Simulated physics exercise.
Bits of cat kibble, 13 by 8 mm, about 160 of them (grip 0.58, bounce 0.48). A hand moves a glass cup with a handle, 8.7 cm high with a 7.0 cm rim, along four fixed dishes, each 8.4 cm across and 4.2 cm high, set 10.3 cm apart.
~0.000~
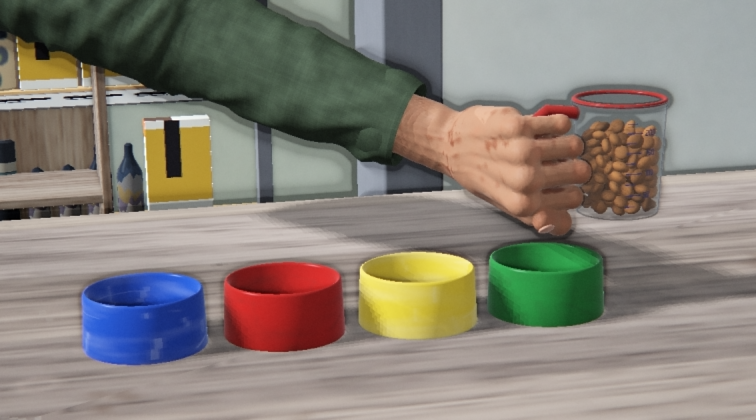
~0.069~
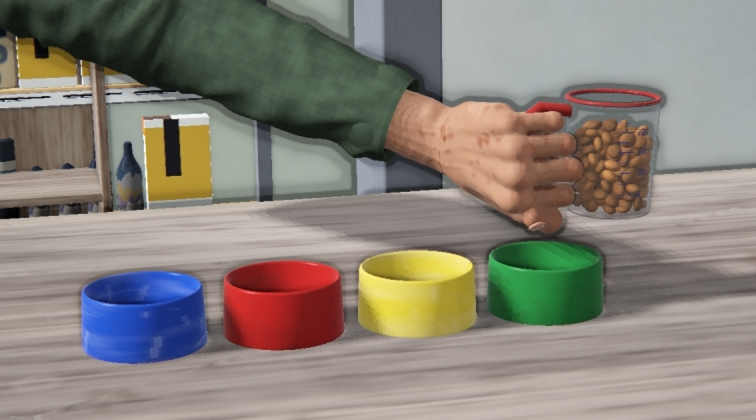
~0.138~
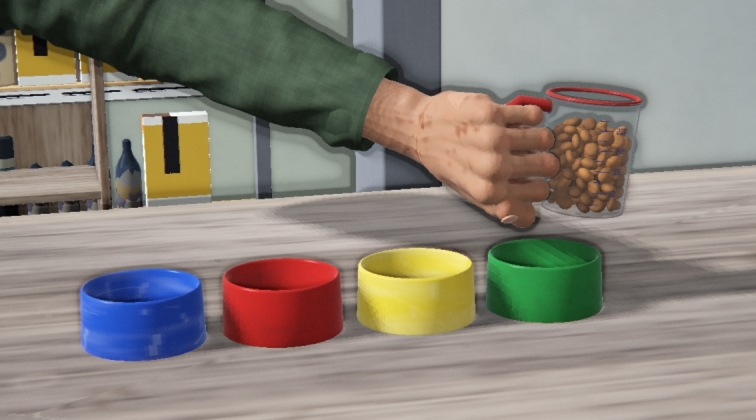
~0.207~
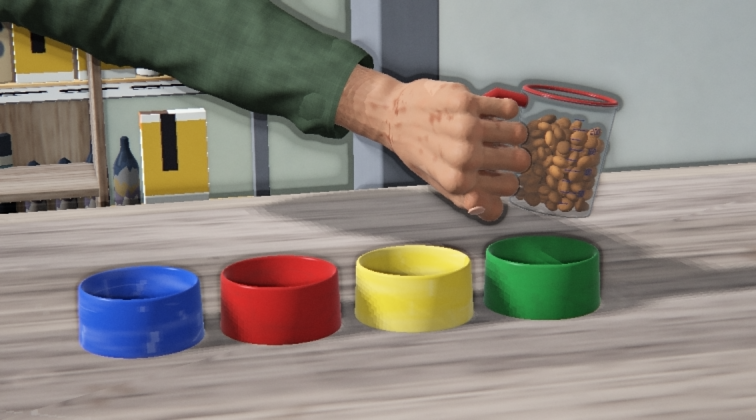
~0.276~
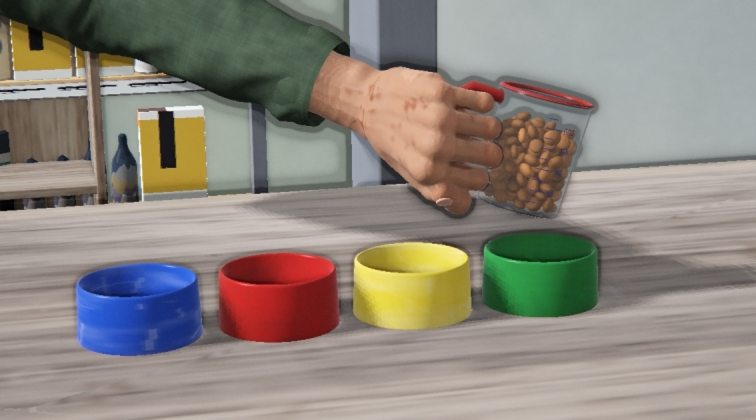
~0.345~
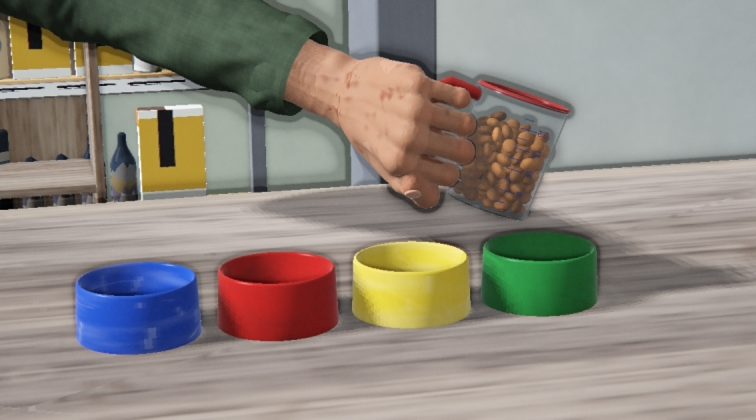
A hand in a green sleeve moving a clear cup of brown kibble leftward and tilting it behind four coloured dishes.
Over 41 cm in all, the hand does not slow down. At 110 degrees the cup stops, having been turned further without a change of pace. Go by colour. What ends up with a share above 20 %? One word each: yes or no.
Red dish: No; blue dish: Yes; green dish: No; yellow dish: No; counter: No.
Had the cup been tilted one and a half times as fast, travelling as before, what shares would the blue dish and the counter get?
In that case blue 70, counter 10.
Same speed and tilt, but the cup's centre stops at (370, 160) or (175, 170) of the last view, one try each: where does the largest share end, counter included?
Top receivers, in order: Yellow and red.
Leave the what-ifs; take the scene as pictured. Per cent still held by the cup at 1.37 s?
Roughly 100 percent.
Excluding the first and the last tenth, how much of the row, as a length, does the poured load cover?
5 centimetres.
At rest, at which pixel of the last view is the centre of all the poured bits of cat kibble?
Est. centre at rest: (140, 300) px.
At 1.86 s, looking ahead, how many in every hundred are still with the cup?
It comes out close to 60 per cent.
Then, at 0.96 s, tilt 62 degrees; cup holds 100 %.
After 1.37 s, tilt 91 degrees; cup holds 100 %.
Then, at 1.86 s, tilt 110 degrees; cup holds 60 %, blue 40 %.
In the end, at 3.5 s, red 0 %, blue 95 %, green 0 %, yellow 0 %, counter 0 %, cup 5 %.
